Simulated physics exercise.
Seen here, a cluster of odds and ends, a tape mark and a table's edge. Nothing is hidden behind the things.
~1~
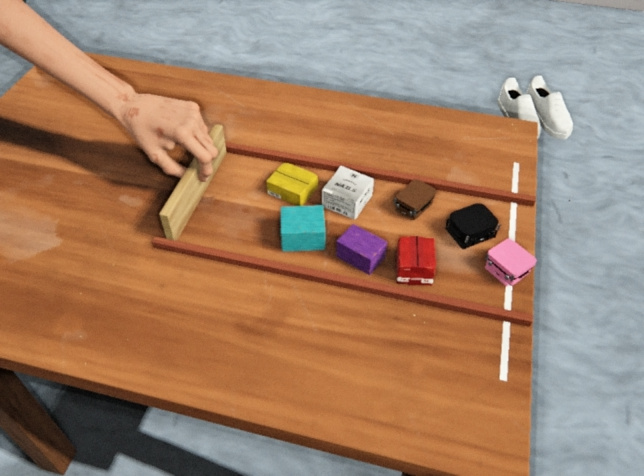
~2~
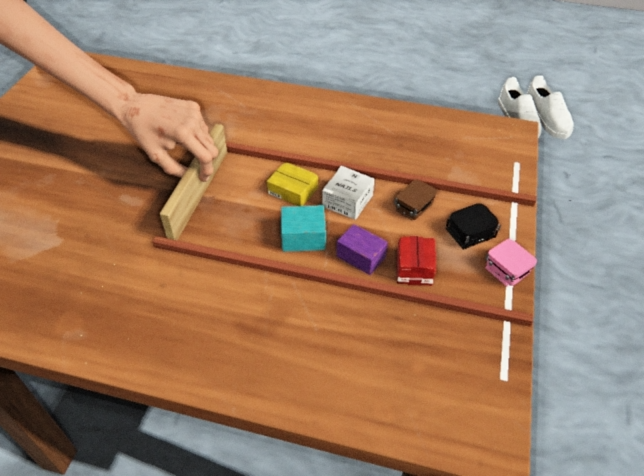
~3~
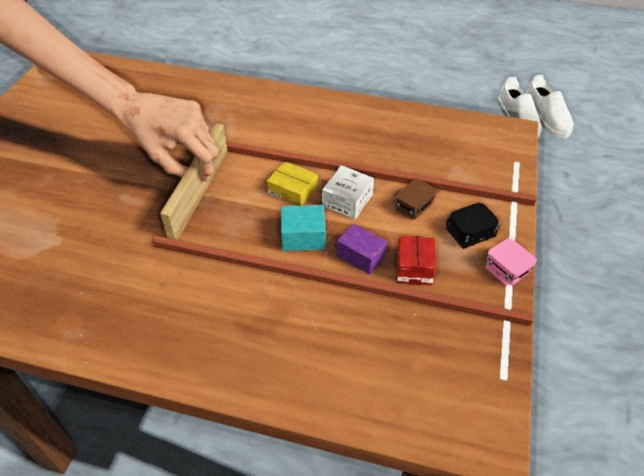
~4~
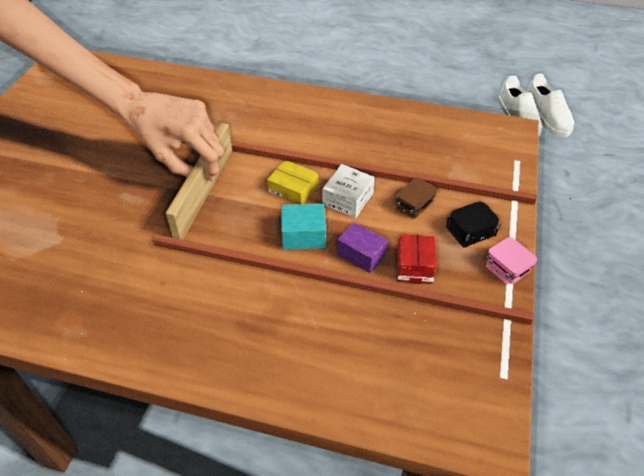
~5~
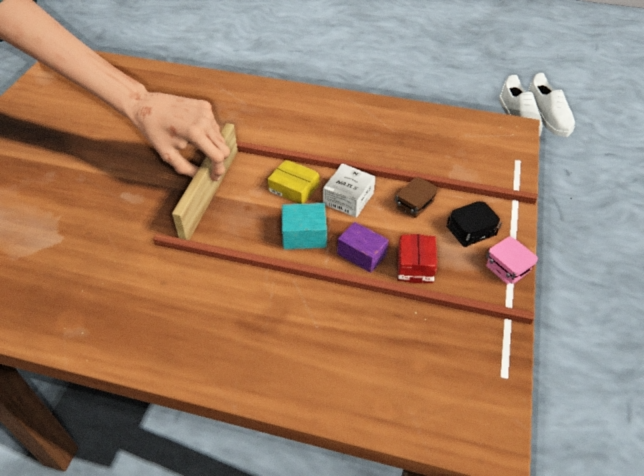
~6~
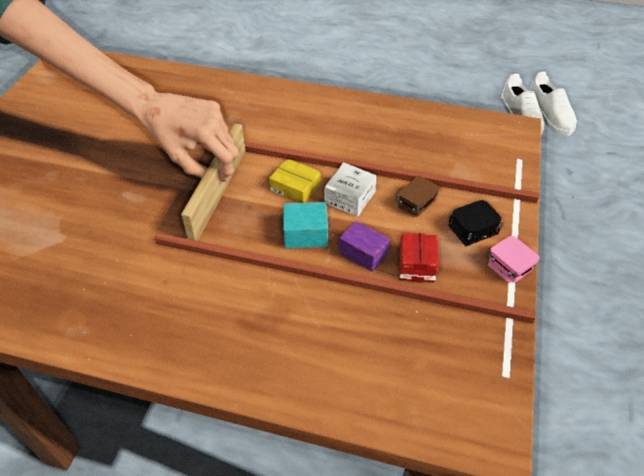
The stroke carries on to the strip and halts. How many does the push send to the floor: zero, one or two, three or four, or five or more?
The number that fall off is five or more.
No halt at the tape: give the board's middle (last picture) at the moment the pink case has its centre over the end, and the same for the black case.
About (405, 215), and (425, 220) for the other.
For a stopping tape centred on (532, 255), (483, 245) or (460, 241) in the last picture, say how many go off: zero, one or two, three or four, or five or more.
Taking them in turn, more than four; five or over; three or four.
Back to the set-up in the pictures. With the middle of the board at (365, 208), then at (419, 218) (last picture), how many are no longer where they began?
First 7, then 8.
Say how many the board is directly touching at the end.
2 of them.
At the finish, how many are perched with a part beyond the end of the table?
Overhanging: 2.
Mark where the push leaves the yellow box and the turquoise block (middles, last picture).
About (539, 221), and the other about (538, 276).
Soon after, none off yet; pink case at rest near (512, 261); black case at rest near (475, 223); red box at rest near (418, 258).
After that, none off yet; pink case at rest near (515, 260); black case displaced a little near (489, 232); red box displaced about its own width near (476, 267).
And then, two off so far; pink case off the edge near (483, 469); black case on its way down near (540, 313); red box tilting well over near (563, 307).
In the end, the number that fall off is five or more; gone, white box, purple block, brown case, red box, black case and pink case.
